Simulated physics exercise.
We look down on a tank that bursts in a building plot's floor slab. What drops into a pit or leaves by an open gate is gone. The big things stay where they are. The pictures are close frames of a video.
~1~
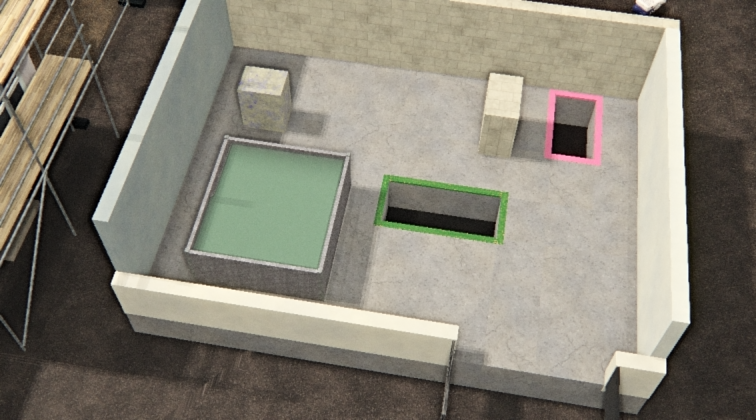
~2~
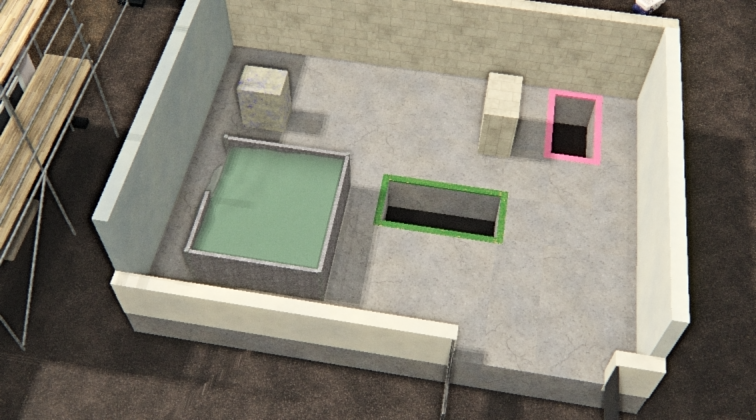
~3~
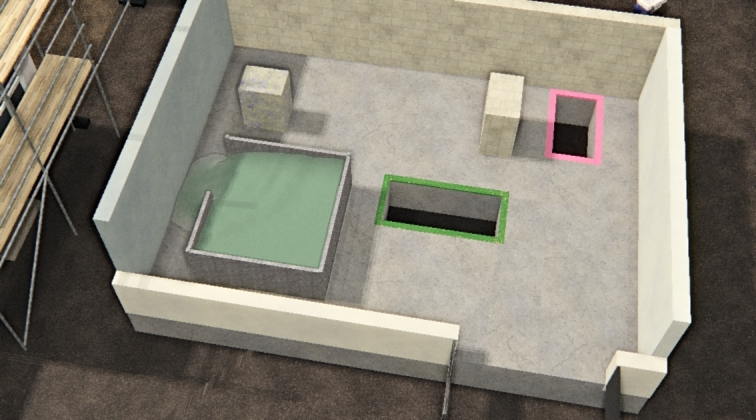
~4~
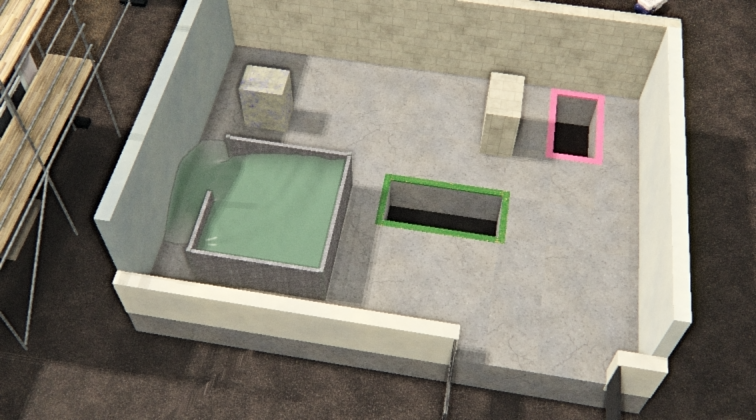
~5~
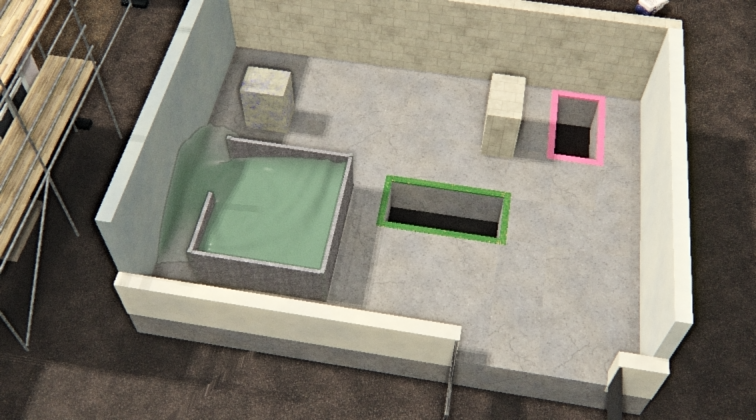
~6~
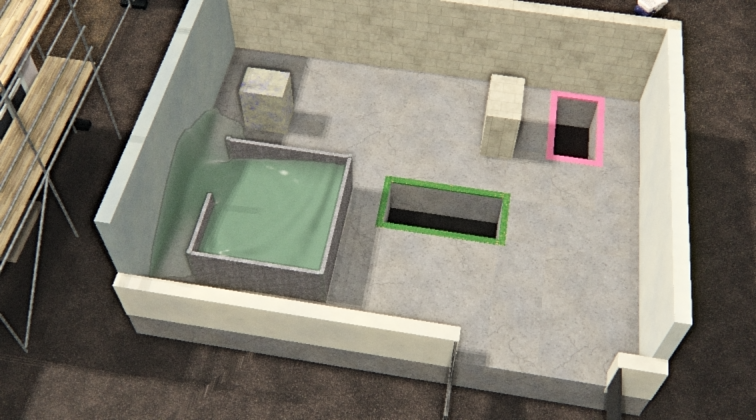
At first, a square tank of green water stands whole and still on a walled concrete slab, near a green-edged pit and a pink-edged one. Then a gap opens in the tank's left side, and water pours out, spreading across the floor to the left wall and fanning along it.
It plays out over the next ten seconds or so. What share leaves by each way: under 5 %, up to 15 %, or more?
One by one: The gate takes under 5 %; the green pit takes over 15 %; the pink pit takes from 5 to 15 %.
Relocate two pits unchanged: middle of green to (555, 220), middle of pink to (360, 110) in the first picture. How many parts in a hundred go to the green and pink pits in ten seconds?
Per cent: Green 12, pink 25.
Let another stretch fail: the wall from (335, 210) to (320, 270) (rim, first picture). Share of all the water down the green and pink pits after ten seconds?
Roughly, in per cent: Green 10, pink 25.
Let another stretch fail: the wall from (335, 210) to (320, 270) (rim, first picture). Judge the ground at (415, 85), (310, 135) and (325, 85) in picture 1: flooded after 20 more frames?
One after the other: Free of water, not flooded, no water.
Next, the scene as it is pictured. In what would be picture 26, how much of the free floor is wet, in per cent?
I make it 60 per cent.
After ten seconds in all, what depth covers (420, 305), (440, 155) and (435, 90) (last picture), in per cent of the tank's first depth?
In turn 2, 10 and 4 in a hundred.
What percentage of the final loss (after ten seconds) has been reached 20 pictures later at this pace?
I make it 0 per cent.
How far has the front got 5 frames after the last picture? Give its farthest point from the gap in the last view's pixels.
Around (235, 51).
A moment on, water covers 15 % of the floor; the gate 0 %, the green pit 0 %, the pink pit 0 %.
Next, water covers 25 % of the floor; the gate 0 %, the green pit 0 %, the pink pit 0 %.
Then, water covers 60 % of the floor; the gate 0 %, the green pit 0 %, the pink pit 0 %.
Later, water covers 85 % of the floor; the gate 1 %, the green pit 7 %, the pink pit 4 %.
In the end, water covers 95 % of the floor; the gate 3 %, the green pit 17 %, the pink pit 13 %.
